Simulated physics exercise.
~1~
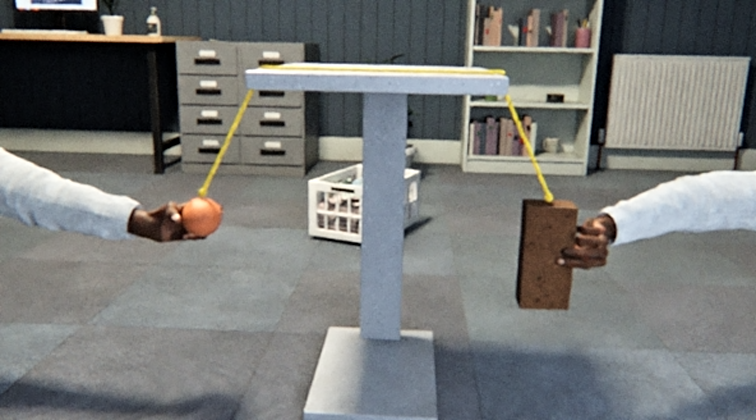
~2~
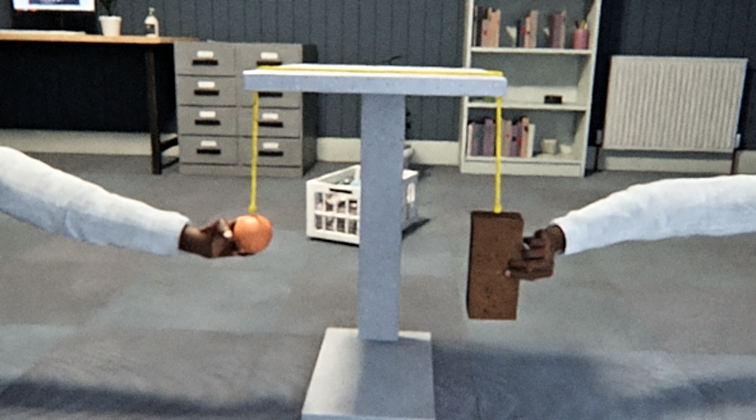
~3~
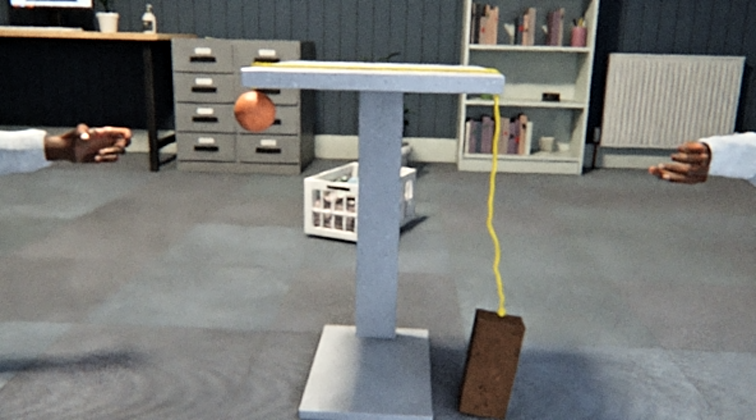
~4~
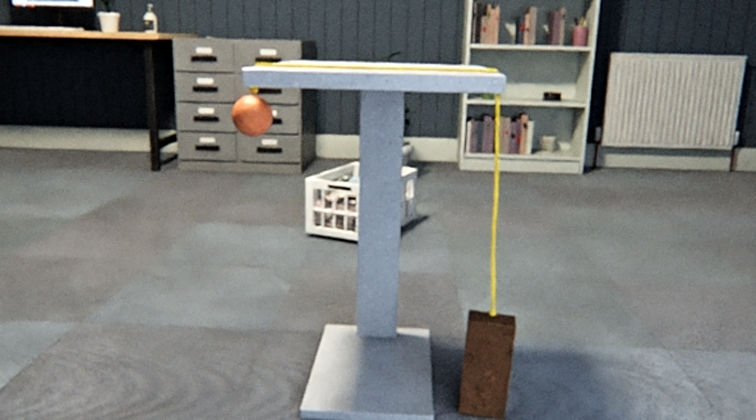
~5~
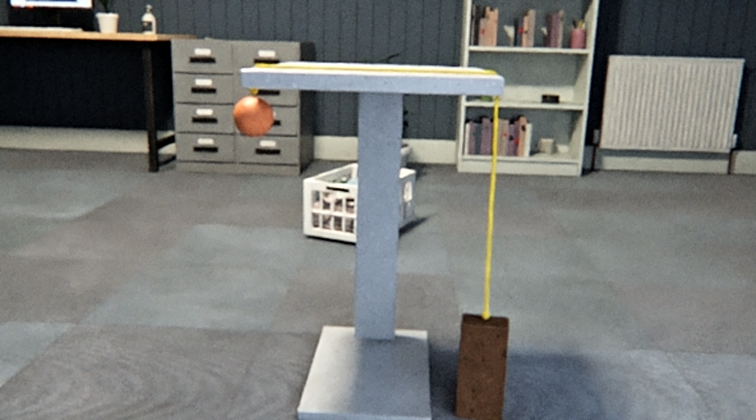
A brown brick and a small orange hang from opposite ends of a yellow shoelace laid over the flat top of a pale plant stand. The slightly swaying view faces the stand across a grey-floored room, with grey drawers, a white crate, a bookshelf and a radiator behind. Two hands, the left holding the orange and the right holding the brick, move them inward beneath the top's edges. The hands let go and withdraw, and the shoelace slides rightwards as the brick drops and the orange rises. Finally, the brick stands on the floor while the orange hangs just below the top.
